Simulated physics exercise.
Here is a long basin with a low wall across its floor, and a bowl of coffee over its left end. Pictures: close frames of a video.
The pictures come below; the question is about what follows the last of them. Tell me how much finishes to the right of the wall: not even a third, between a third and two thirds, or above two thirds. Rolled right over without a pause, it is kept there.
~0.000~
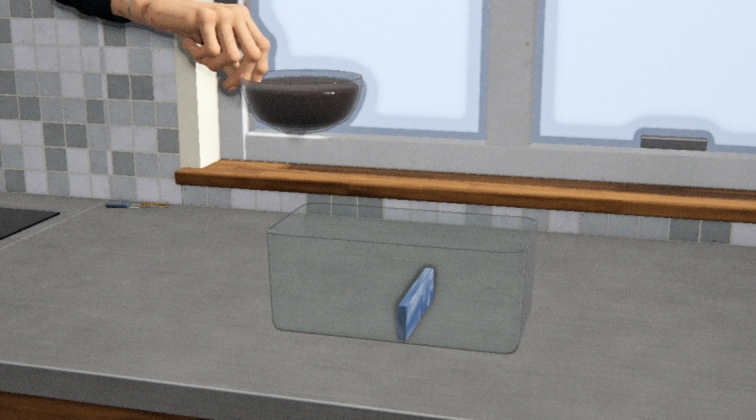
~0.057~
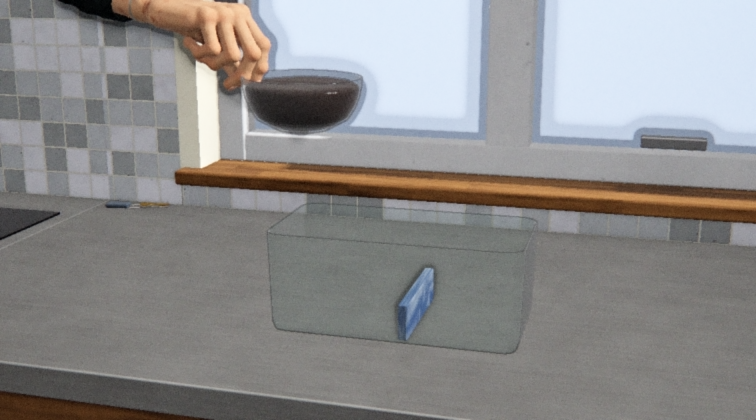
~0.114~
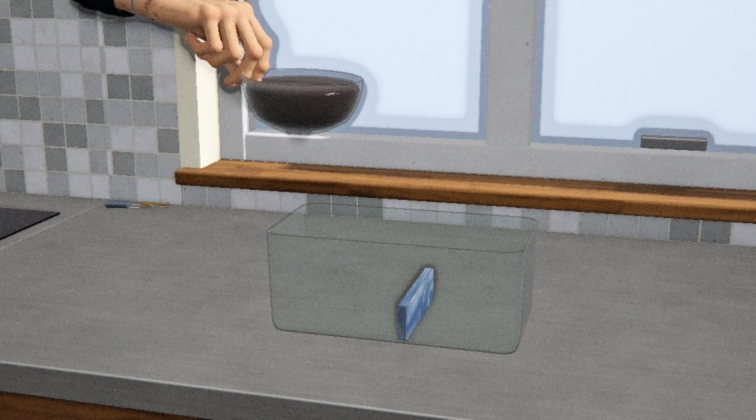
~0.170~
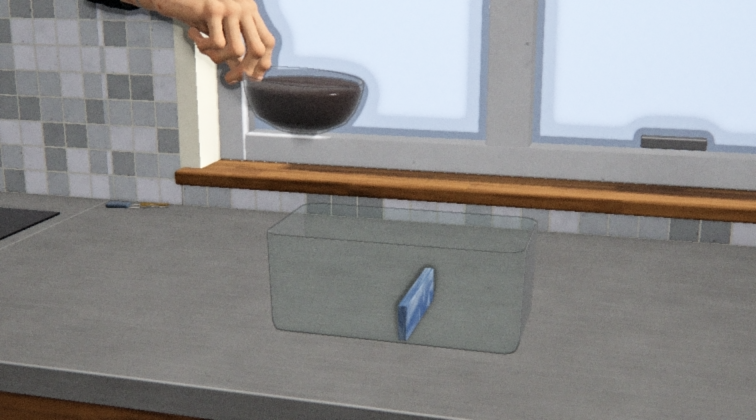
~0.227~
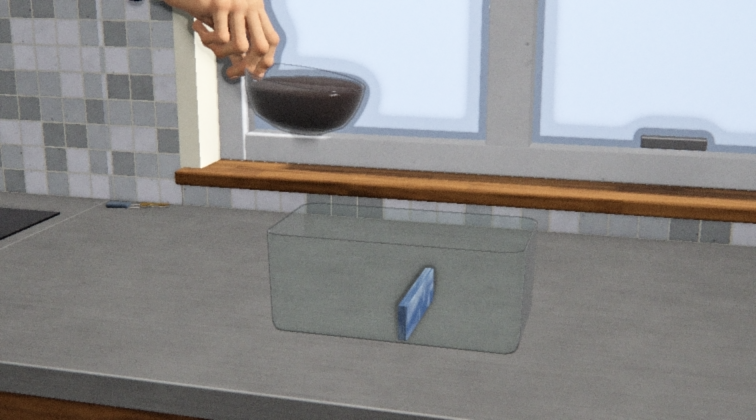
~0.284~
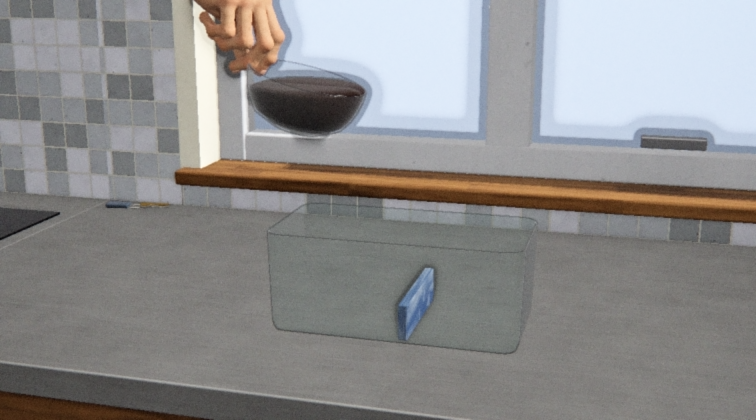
The right side of the wall holds a middle share, one third to two thirds.
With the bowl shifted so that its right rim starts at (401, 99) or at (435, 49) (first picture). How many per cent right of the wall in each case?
Roughly 85 % the first time and roughly 85 % the second.
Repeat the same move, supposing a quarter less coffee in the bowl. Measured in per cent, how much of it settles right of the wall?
About 30 in a hundred.
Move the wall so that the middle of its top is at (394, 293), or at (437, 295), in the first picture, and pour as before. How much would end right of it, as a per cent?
Near 70 % and 15 %.
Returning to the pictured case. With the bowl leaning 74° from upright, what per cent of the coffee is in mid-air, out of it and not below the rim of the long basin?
Something like 40 per cent of it.
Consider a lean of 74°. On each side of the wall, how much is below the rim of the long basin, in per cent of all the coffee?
Left 10 %, right 25 %.
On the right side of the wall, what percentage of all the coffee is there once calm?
Some 50 per cent.
A moment on, the bowl is tipped part way and 26 per cent is still to pour, 10 is left of the wall and 24 right of it.
Next, the bowl is tipped right over and 0 per cent is still to pour, 48 is left of the wall and 49 right of it.
Then the bowl is tipped right over and 0 per cent is still to pour, 50 is left of the wall and 50 right of it.
Later the bowl is tipped right over and 0 per cent is still to pour, 50 is left of the wall and 50 right of it.
Finally, 50 per cent lies left of the wall, 50 right of it and 1 outside.
